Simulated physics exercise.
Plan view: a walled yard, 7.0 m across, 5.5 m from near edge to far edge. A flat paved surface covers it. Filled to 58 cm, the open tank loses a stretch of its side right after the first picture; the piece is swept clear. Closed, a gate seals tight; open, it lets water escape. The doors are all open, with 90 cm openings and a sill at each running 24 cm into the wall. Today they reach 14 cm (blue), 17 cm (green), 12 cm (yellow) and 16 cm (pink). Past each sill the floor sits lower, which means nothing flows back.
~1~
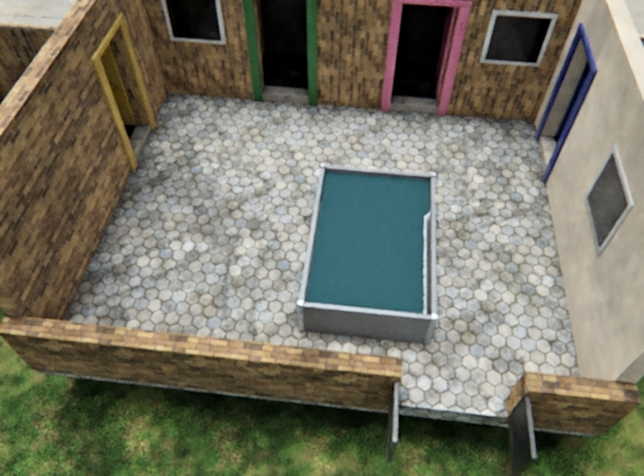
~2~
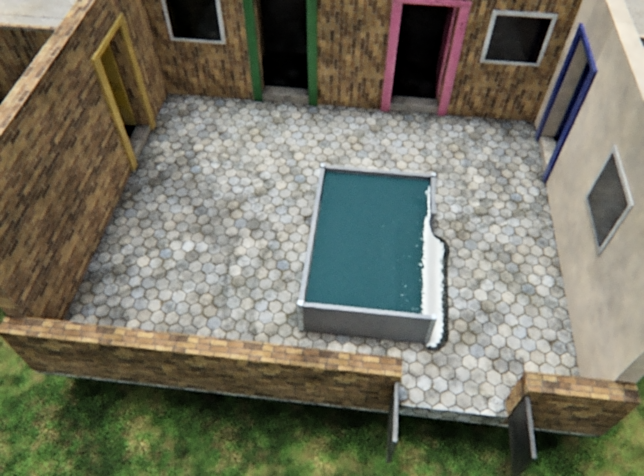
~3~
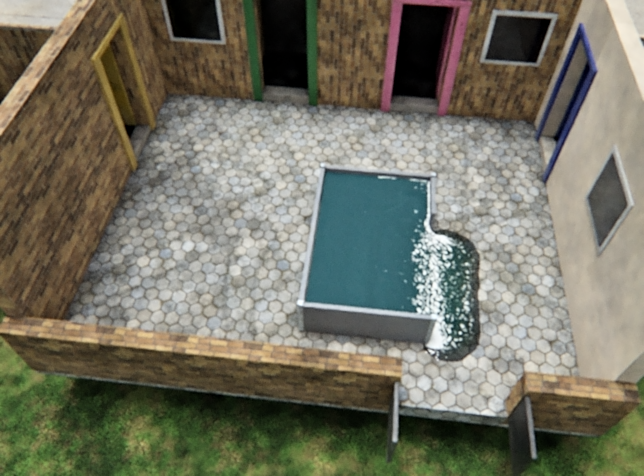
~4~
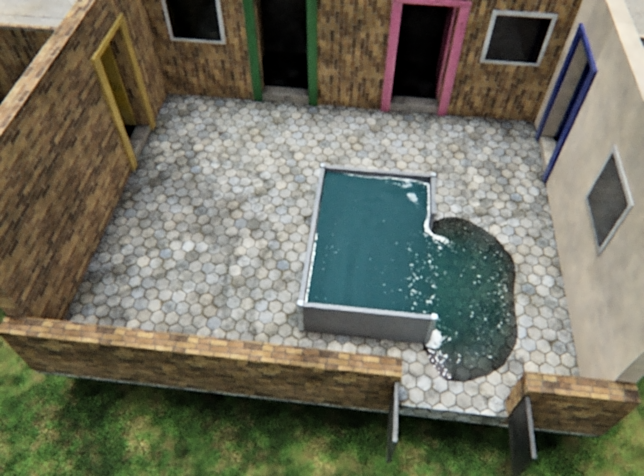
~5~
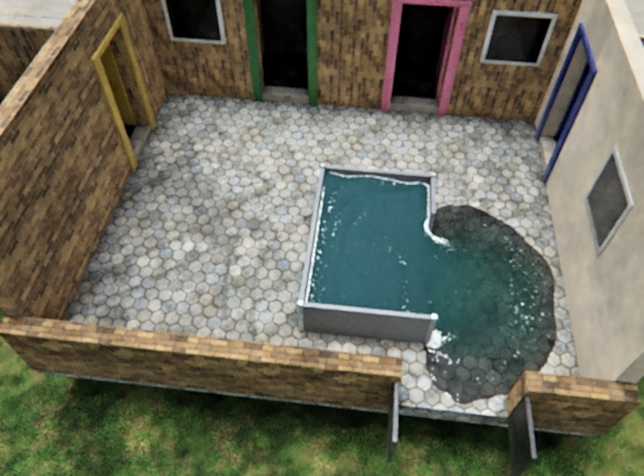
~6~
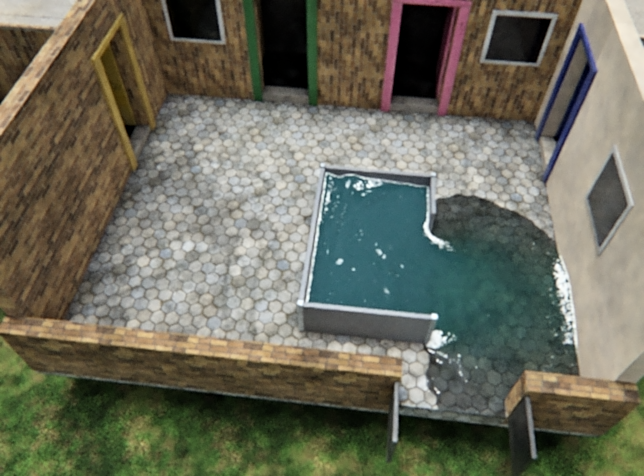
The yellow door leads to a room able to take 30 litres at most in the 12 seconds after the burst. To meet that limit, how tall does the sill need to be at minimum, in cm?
At least 5 cm or so.
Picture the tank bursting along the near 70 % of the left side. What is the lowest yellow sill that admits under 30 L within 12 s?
Then it needs around 8.5 cm.
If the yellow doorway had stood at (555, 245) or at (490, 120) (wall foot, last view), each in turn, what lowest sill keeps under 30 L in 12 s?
About 20 cm, then about 14.5 cm.
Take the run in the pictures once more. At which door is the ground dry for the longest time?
That would be the yellow door.
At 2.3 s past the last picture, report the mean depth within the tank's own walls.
The mean depth is roughly 19 cm.
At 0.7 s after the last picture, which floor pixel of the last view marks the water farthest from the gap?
At about (538, 188).
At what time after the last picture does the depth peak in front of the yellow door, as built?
Peak time: Around 6.0 s.
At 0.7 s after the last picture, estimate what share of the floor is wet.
15 %.
Then, 0.7 s after the last picture water covers 15 % of the floor, deepest (43 cm) near (574, 406); it has not reached the yellow door.
Then, 2.3 s after the last picture water covers 35 % of the floor, deepest (28 cm) near (560, 404); it has not reached the yellow door.
Then, 11.3 s after the last picture water covers 95 % of the floor, deepest (10 cm) near (53, 348); 7 cm at the yellow door, 0 litres in over its 12 cm sill.
At the yellow door as built, the water peaked near 9 cm, 6.1 s after the last picture.
Run again over the same 12 s with other heights there, 41 litres in over 4.5 cm, 13 litres over 6.5 cm. The limit of 30 litres is kept from about 5 cm up.
